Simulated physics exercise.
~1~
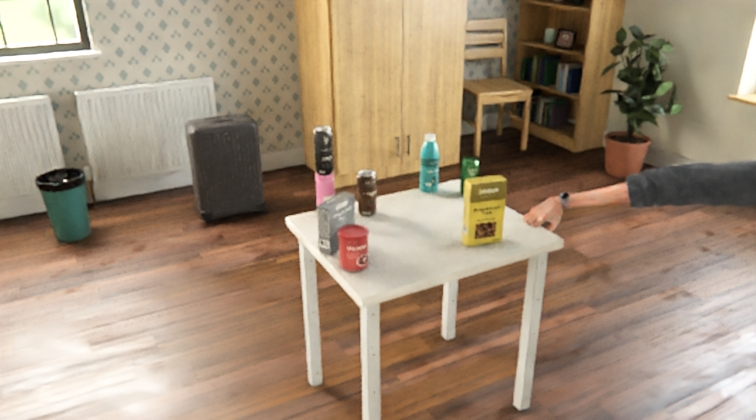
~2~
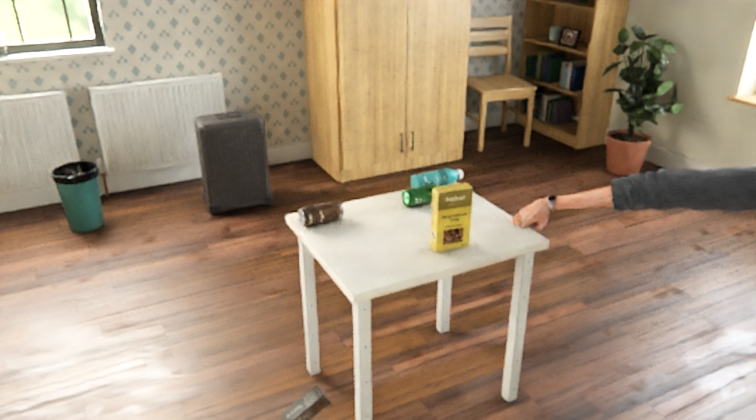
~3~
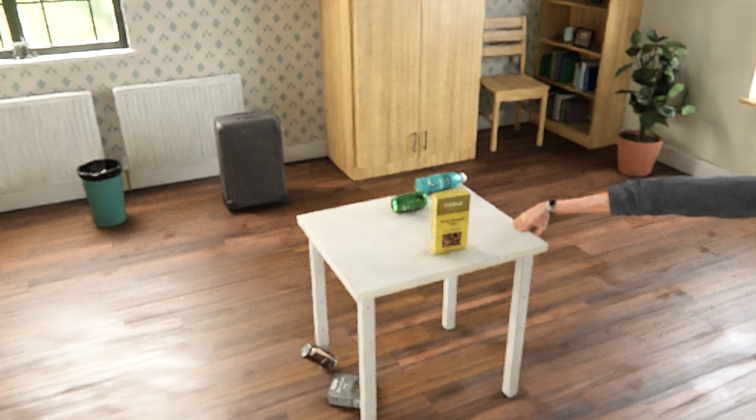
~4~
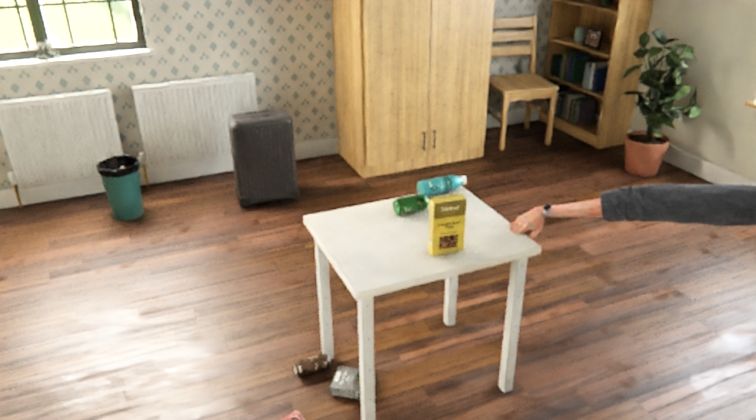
Several things toppled and fell off a small white table as a hand gripped its edge, among them a grey packet and a brown can that ended up on the floor, leaving a yellow packet standing beside a turquoise bottle and green can lying on their sides.
